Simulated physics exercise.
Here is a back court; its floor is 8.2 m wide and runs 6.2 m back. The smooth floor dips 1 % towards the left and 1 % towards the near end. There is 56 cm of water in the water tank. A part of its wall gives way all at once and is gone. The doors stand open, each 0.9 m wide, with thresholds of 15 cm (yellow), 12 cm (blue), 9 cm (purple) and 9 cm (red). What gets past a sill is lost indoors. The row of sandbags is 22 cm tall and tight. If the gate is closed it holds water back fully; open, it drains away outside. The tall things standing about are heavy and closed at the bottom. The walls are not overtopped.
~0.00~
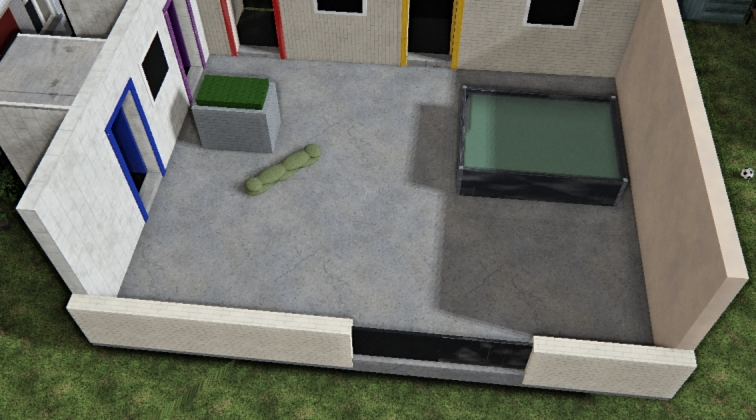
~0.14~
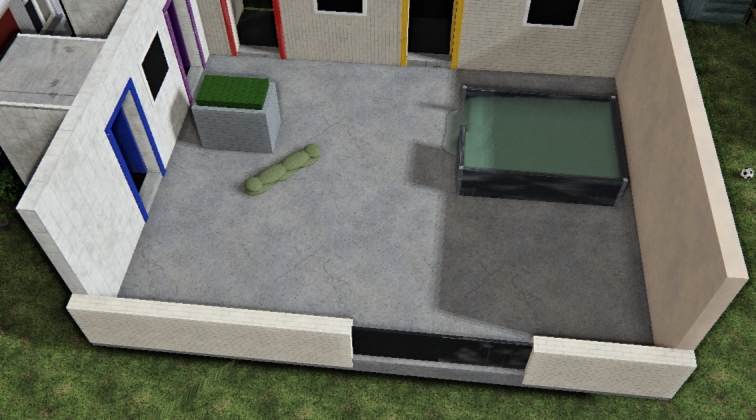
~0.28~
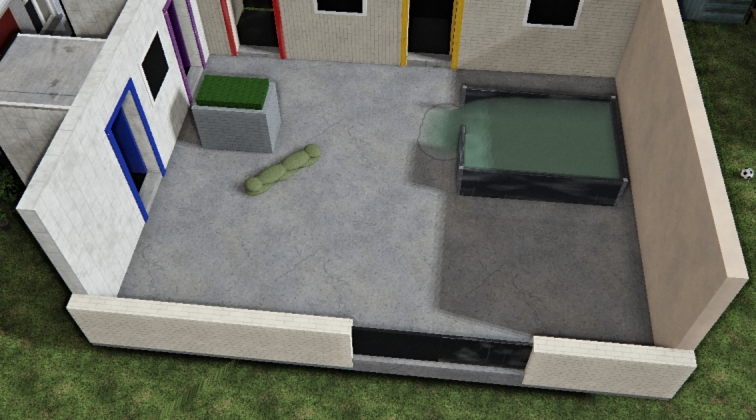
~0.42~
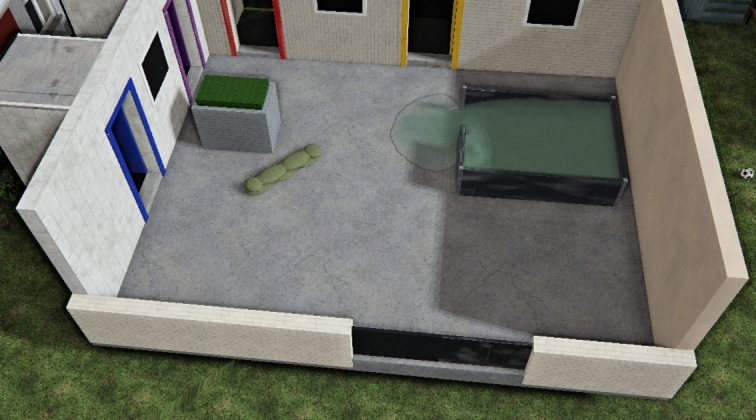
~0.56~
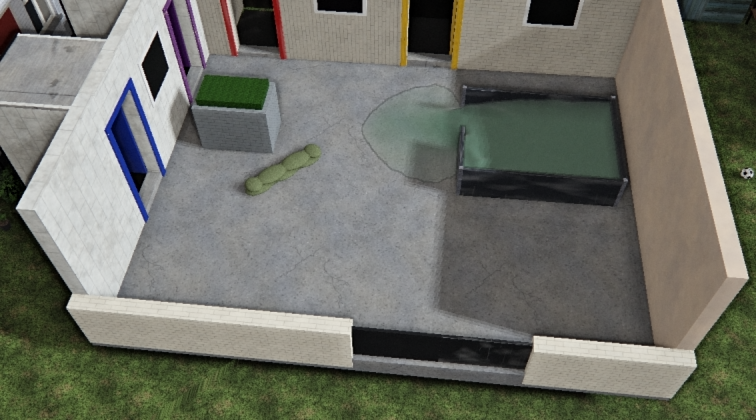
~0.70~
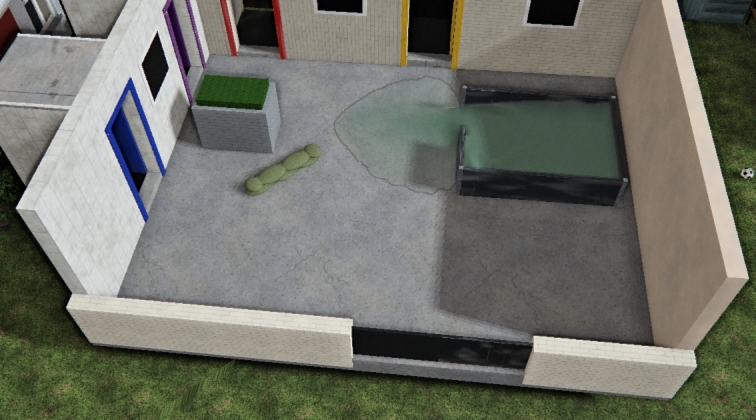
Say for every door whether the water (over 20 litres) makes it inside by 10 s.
Within that time: At the yellow door it does not reach the limit; at the blue door it does not reach the limit; at the purple door it goes over the limit; at the red door it exceeds the limit.
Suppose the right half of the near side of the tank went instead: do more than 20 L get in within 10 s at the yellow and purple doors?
Against that limit: Yellow not over, purple below.
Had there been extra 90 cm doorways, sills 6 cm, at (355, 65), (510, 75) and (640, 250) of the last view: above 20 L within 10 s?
In turn: Over, not over, below.
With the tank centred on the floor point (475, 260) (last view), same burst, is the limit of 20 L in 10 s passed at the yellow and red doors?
Then: Yellow under, red under.
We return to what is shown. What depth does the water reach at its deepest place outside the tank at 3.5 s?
Roughly 30 cm.
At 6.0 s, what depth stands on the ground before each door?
In cm: Yellow 4, blue 6, purple 18, red 14.
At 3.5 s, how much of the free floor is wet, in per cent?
About 45 per cent.
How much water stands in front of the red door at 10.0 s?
Roughly 8.0 cm deep.
After 1.4 s water covers 20 % of the floor and is deepest (32 cm) near (452, 124); yellow door 6 cm at the sill, 0 L in, blue door not reached, purple door not reached, red door not reached.
After 2.2 s water covers 30 % of the floor and is deepest (28 cm) near (452, 131); yellow door 7 cm at the sill, 0 L in, blue door not reached, purple door 11 cm at the sill, 0 L in, red door 9 cm at the sill, 0 L in.
After 3.5 s water covers 45 % of the floor and is deepest (30 cm) near (209, 58); yellow door 6 cm at the sill, 0 L in, blue door 8 cm at the sill, 0 L in, purple door 25 cm at the sill, 85 L in, red door 8 cm at the sill, 0 L in.
After 6.0 s water covers 50 % of the floor and is deepest (18 cm) near (200, 81); yellow door 4 cm at the sill, 0 L in, blue door 6 cm at the sill, 0 L in, purple door 18 cm at the sill, 263 L in, red door 14 cm at the sill, 34 L in.
After 10.0 s water covers 70 % of the floor and is deepest (16 cm) near (108, 322); yellow door 2 cm at the sill, 0 L in, blue door 4 cm at the sill, 0 L in, purple door 13 cm at the sill, 358 L in, red door 8 cm at the sill, 52 L in.
